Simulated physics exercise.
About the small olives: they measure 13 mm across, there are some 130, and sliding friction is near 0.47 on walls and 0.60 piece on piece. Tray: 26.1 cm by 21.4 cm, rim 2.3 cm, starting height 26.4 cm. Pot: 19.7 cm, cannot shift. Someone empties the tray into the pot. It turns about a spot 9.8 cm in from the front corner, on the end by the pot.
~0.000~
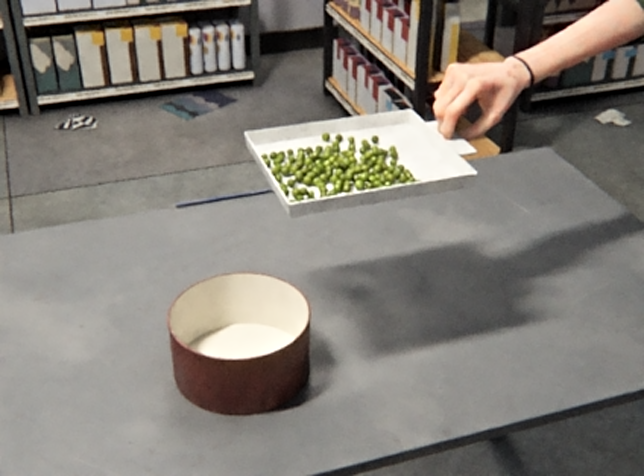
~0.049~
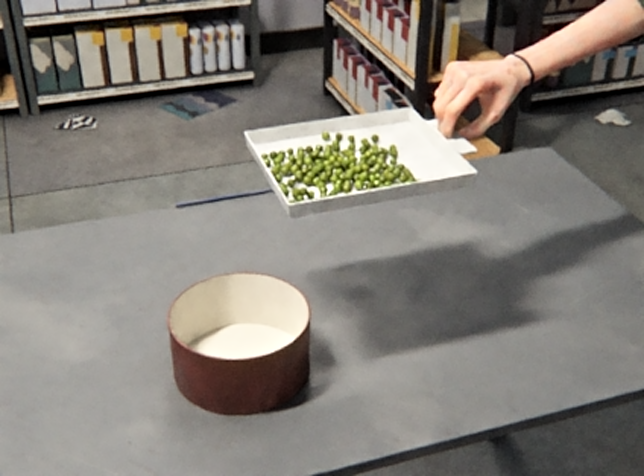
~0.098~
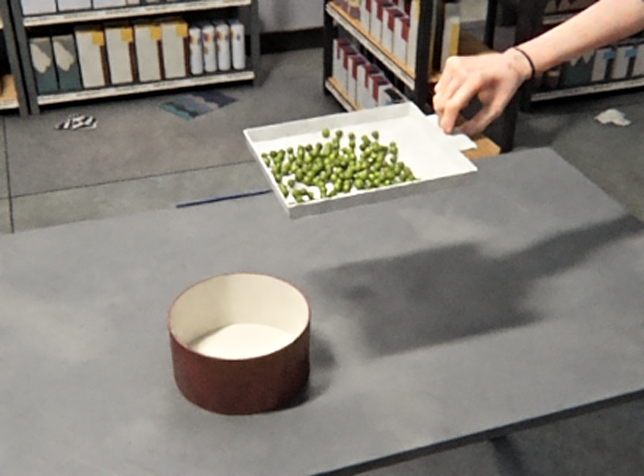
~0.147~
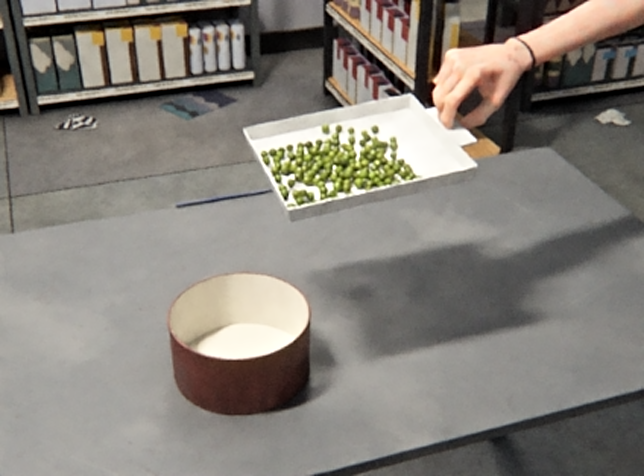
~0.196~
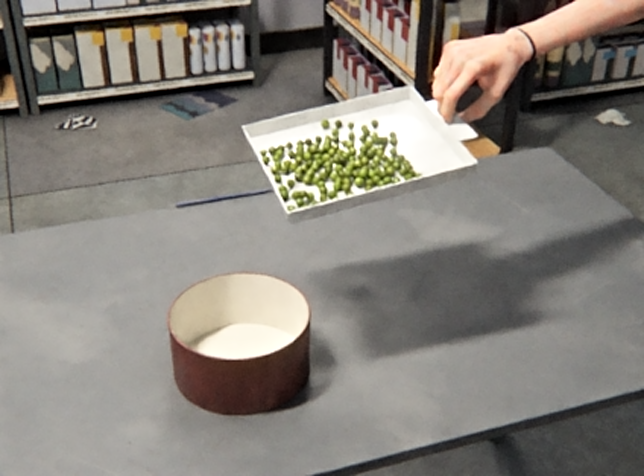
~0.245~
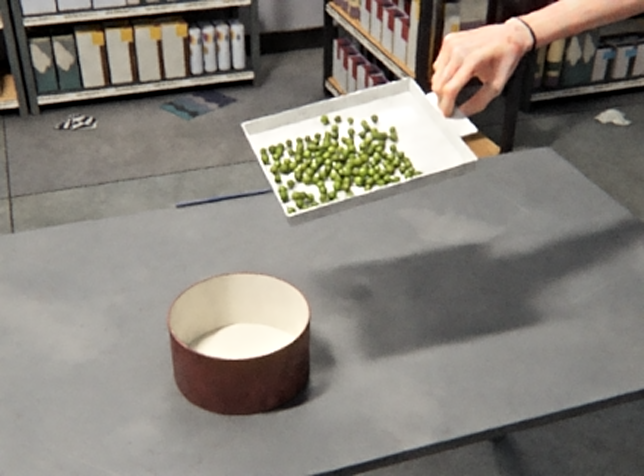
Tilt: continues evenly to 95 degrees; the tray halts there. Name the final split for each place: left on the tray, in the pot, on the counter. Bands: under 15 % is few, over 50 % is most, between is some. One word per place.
Tray: Few, pot: Most, counter: Some.
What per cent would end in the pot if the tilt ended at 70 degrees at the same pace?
Then about 0 per cent.
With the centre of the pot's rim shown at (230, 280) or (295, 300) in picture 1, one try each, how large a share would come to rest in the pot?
I'd say some 10 per cent for the first and some 95 per cent for the second.
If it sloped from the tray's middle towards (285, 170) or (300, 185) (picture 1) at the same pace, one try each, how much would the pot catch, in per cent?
Roughly 50 % for the first direction, roughly 95 % for the second.
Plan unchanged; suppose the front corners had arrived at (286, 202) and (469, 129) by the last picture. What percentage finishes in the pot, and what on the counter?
Pot: 60, counter: 40.
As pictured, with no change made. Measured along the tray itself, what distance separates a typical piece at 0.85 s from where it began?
Roughly 3 cm.
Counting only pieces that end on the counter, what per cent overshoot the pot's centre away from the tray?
Near 0 in a hundred.
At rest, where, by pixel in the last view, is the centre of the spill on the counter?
The spill's middle ends up near (340, 395).
After 0.85 s, tilt 51 degrees; the tray holds 100 %, the pot 0 %.
Then, at 1.25 s, tilt 77 degrees; the tray holds 100 %, the pot 0 %.
After 1.73 s, tilt 95 degrees; the tray holds 30 %, the pot 15 %.
At rest (3.1 s), tray 0 %, pot 70 %, counter 30 %.
